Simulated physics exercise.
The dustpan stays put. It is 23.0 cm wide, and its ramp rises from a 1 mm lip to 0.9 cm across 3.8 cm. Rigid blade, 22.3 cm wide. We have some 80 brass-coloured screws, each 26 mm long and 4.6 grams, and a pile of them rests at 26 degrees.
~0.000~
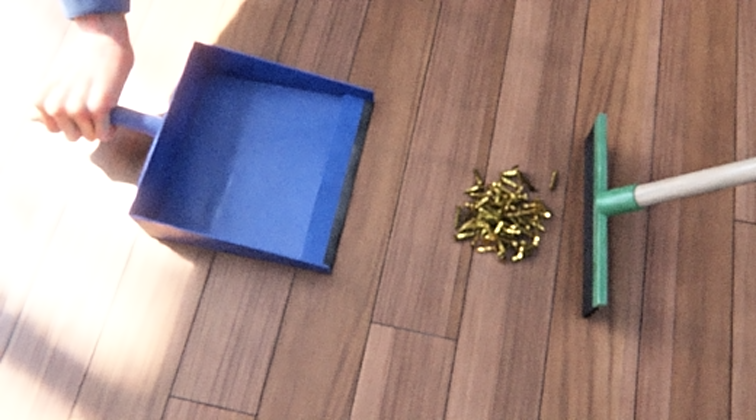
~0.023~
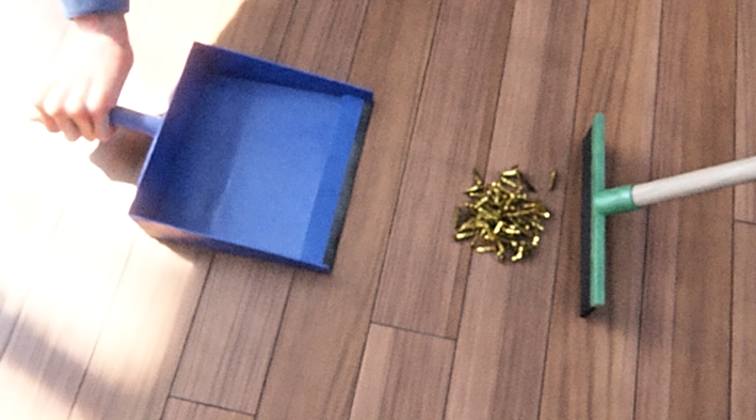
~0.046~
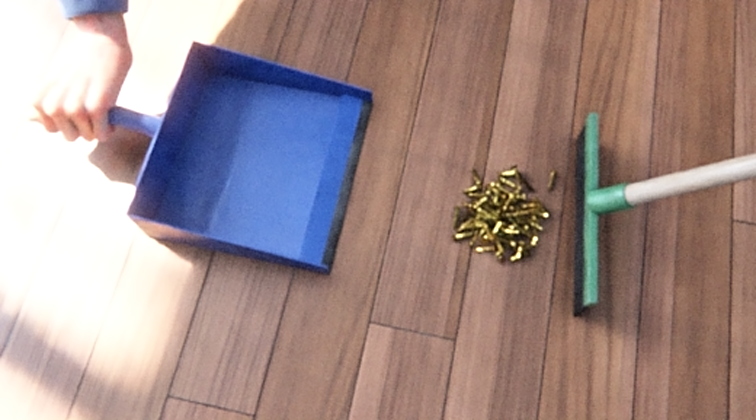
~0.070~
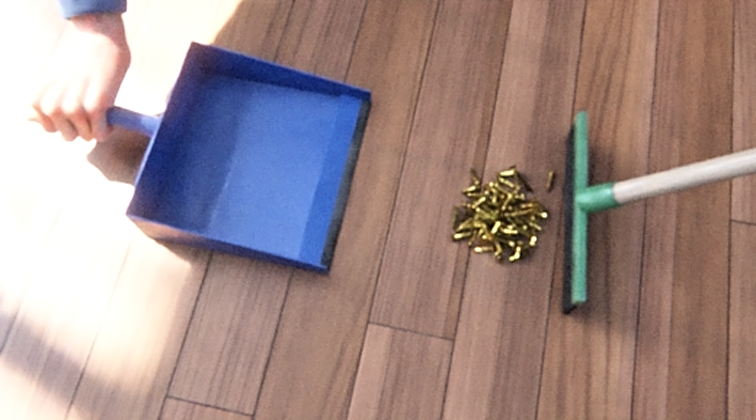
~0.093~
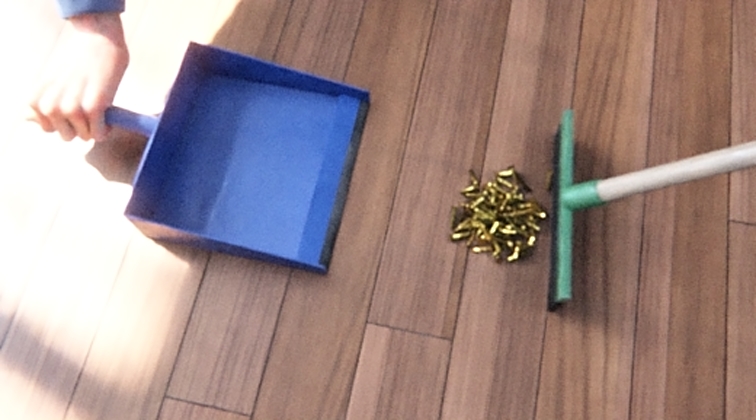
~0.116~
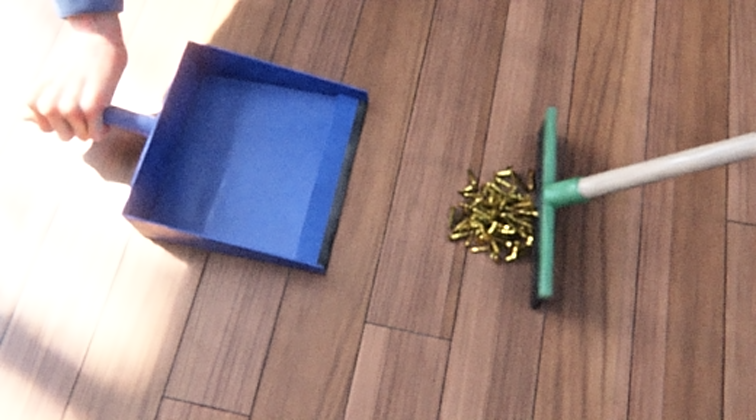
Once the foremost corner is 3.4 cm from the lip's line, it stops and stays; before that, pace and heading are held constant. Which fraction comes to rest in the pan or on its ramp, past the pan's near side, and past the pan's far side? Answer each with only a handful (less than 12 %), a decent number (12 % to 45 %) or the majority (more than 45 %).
Pan: A decent number; near side: Only a handful; far side: Only a handful.
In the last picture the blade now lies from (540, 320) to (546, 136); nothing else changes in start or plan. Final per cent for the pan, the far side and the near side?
Pan: 30, far side: 5, near side: 15.
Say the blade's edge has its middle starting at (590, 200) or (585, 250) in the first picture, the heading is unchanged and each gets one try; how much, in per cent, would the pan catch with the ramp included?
I'd put it near 35 per cent for the first and near 40 per cent for the second.
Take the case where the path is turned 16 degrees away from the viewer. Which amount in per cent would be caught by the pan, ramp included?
About 30 percent would end up there.
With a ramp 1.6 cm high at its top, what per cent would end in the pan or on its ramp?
25 %.
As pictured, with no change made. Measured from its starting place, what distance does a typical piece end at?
That distance is close to 18 cm.
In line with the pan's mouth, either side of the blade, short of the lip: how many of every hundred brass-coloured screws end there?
Some 65 per cent.
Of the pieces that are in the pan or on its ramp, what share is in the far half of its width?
About 30 %.
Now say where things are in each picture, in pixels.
In the first frame, blade from (599, 303) to (600, 122), moved 0.0 cm, 0 of the pieces shifted so far; middle of the pieces at (505, 215); pan at (251, 164).
In the second frame, blade from (597, 303) to (597, 122), moved 0.2 cm, 0 of the pieces shifted so far; middle of the pieces at (504, 215).
In the third frame, blade from (590, 302) to (591, 121), moved 0.8 cm, 0 of the pieces shifted so far; middle of the pieces at (503, 215).
In the fourth frame, blade from (578, 300) to (581, 120), moved 1.8 cm, 0 of the pieces shifted so far; middle of the pieces at (502, 215).
In the fifth frame, blade from (563, 297) to (567, 118), moved 3.3 cm, 0 of the pieces shifted so far; middle of the pieces at (500, 215).
In the sixth frame, blade from (544, 294) to (550, 115), moved 5.0 cm, 6 of the pieces shifted so far; middle of the pieces at (498, 215); pan at (244, 164). Its pace works out near 0.75 m/s.
Then, at 0.25 s, middle of the blade 13 cm from the lip; 0 % over the lip, far side 0 %, near side 0 %.
After 0.34 s, middle of the blade 6 cm from the lip; 0 % over the lip, far side 0 %, near side 0 %.
After 0.56 s, middle of the blade 4 cm from the lip; 35 % over the lip, far side 0 %, near side 0 %.
By 1.5 s all is still; pan 35 %, near side 0 %, far side 0 %, in front of the lip or behind the blade 65 %.
